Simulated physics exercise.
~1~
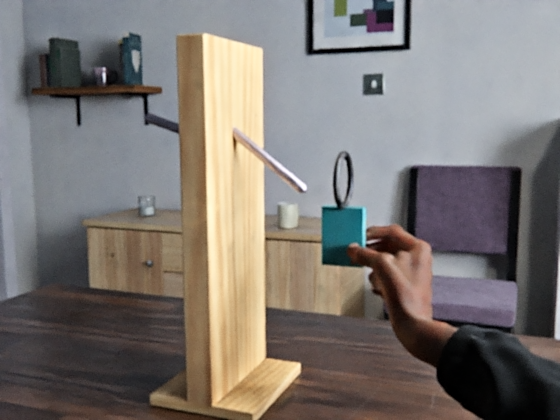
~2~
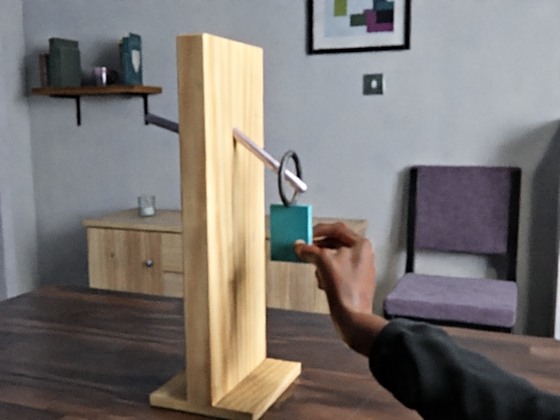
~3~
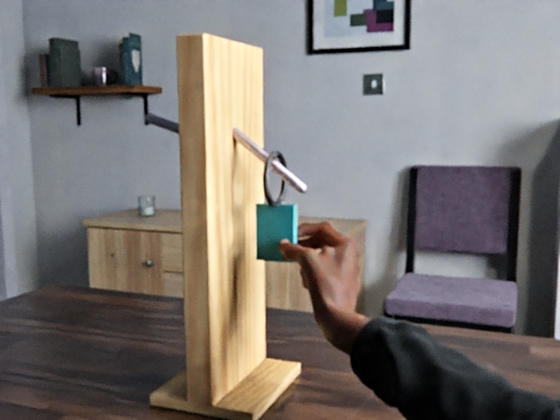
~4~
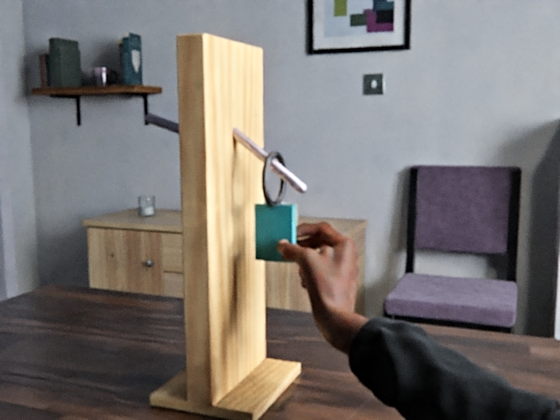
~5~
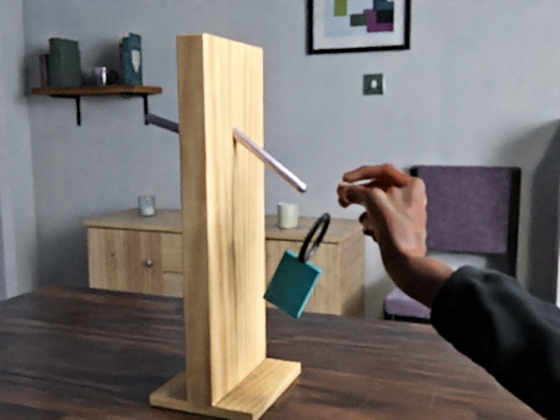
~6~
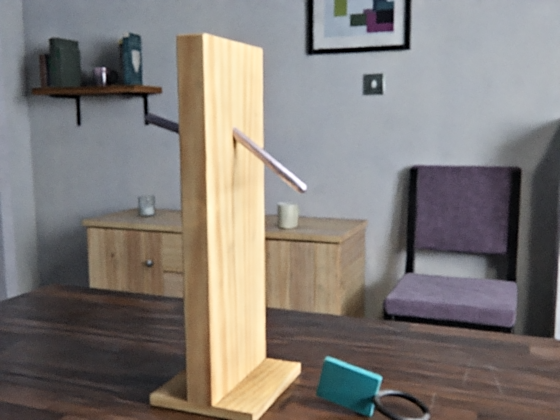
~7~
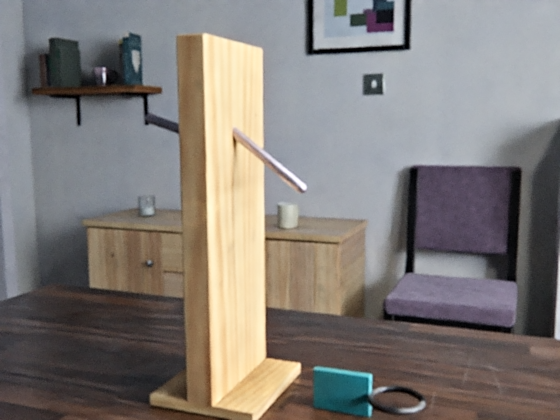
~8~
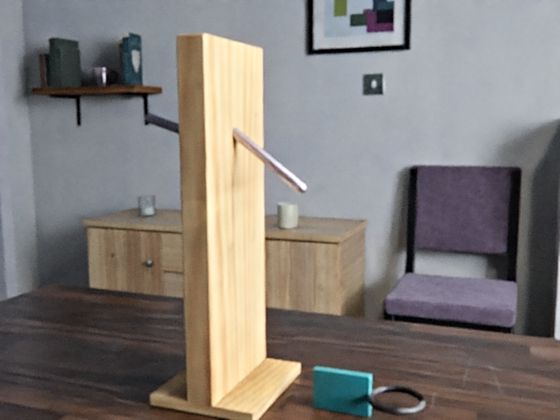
A hand hangs a ringed turquoise tag on a sloping peg, but it drops to the table.
